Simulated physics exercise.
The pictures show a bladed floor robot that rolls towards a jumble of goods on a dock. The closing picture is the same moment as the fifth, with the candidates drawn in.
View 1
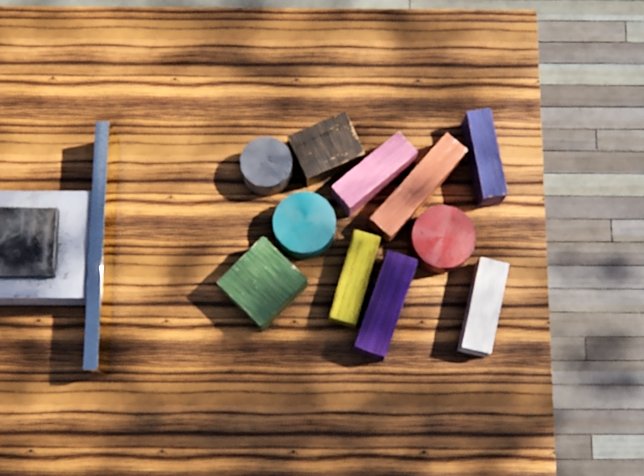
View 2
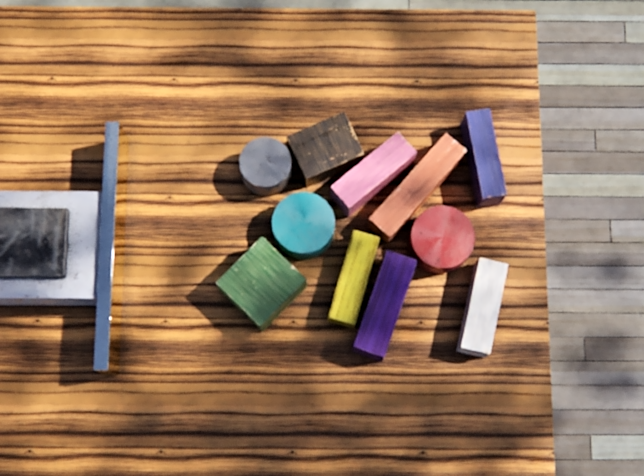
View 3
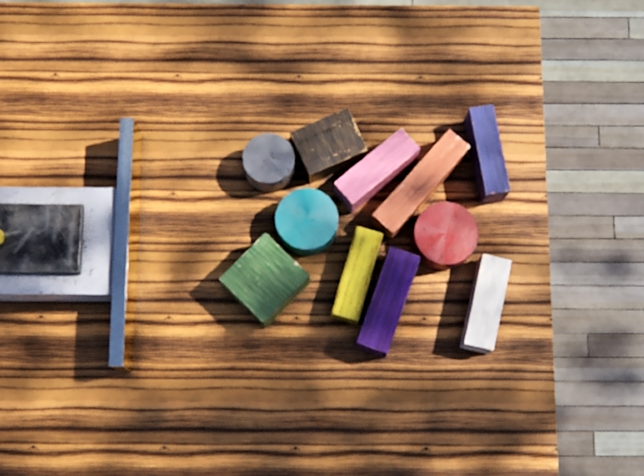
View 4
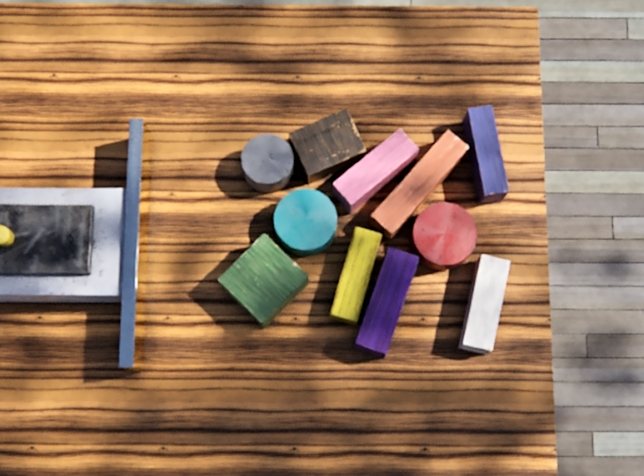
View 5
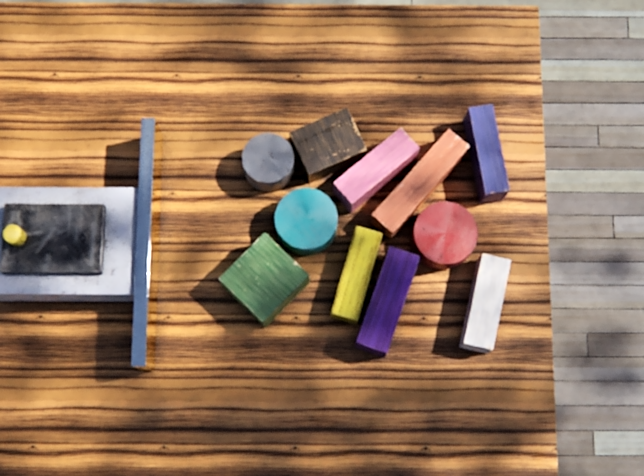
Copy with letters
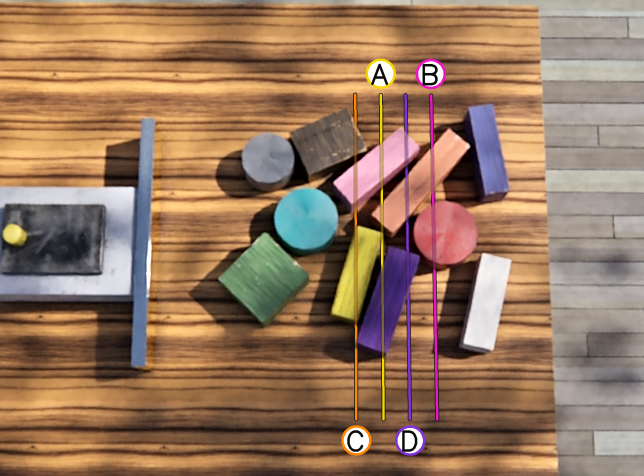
On a wood-grained dock beside grey planking, a robot with a wide upright blade sits at the left, facing a jumble of coloured bars, round canisters and crates. The robot rolls slowly to the right, narrowing the gap and bringing a yellow knob on its dark top into view, while the goods stay still.
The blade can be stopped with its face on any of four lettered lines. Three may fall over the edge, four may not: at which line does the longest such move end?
B is the last line within the limit.
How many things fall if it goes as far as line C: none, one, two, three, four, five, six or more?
By then, none.
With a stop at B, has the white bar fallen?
Yes.
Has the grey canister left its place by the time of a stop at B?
Yes.
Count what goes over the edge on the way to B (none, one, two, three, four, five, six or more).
By then, three.
On the copy, A at (382, 252); B at (434, 252); C at (356, 252); D at (408, 252).
On B. First, robot (166, 239); black crate (338, 144); grey canister (284, 163).
Then, robot (271, 240); blue bar (493, 150); white bar (496, 305).
Finally, robot (352, 240); blue bar over the edge; white bar over the edge; three fallen.
By contrast, A is within the limit but short; C is within the limit but short; D is within the limit but short.
